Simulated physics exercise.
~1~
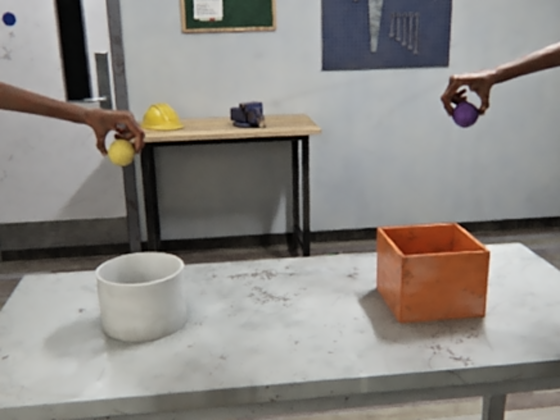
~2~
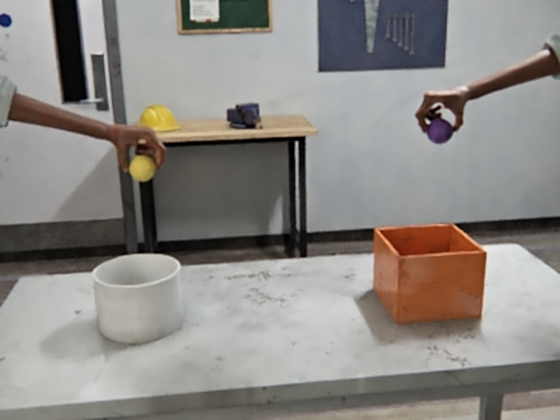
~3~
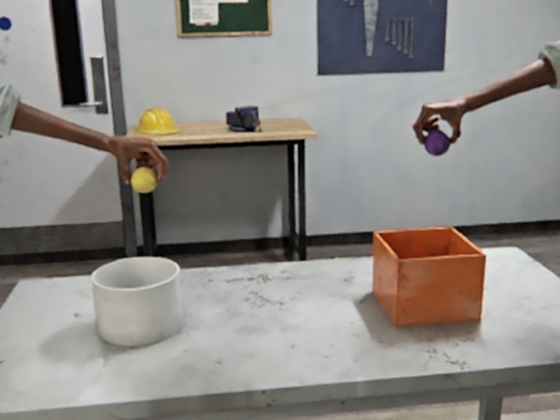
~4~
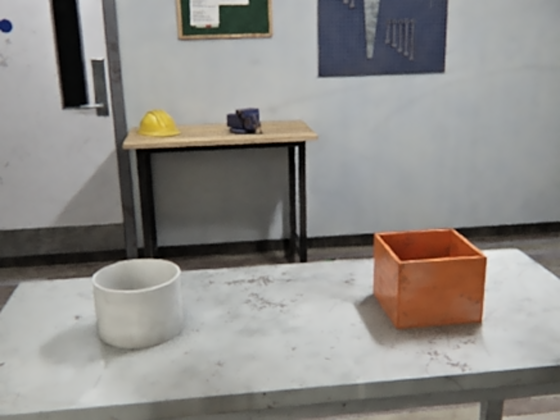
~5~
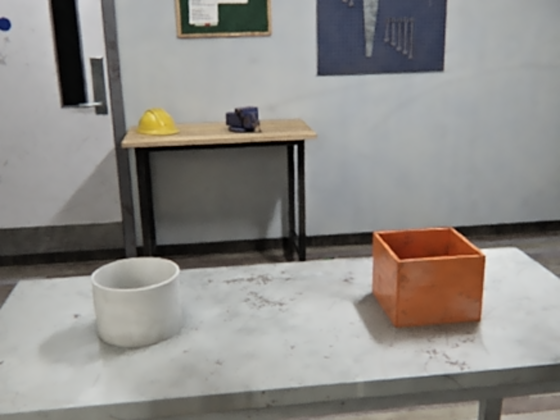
In a workshop, two hands drop a yellow ball and a purple ball into containers.
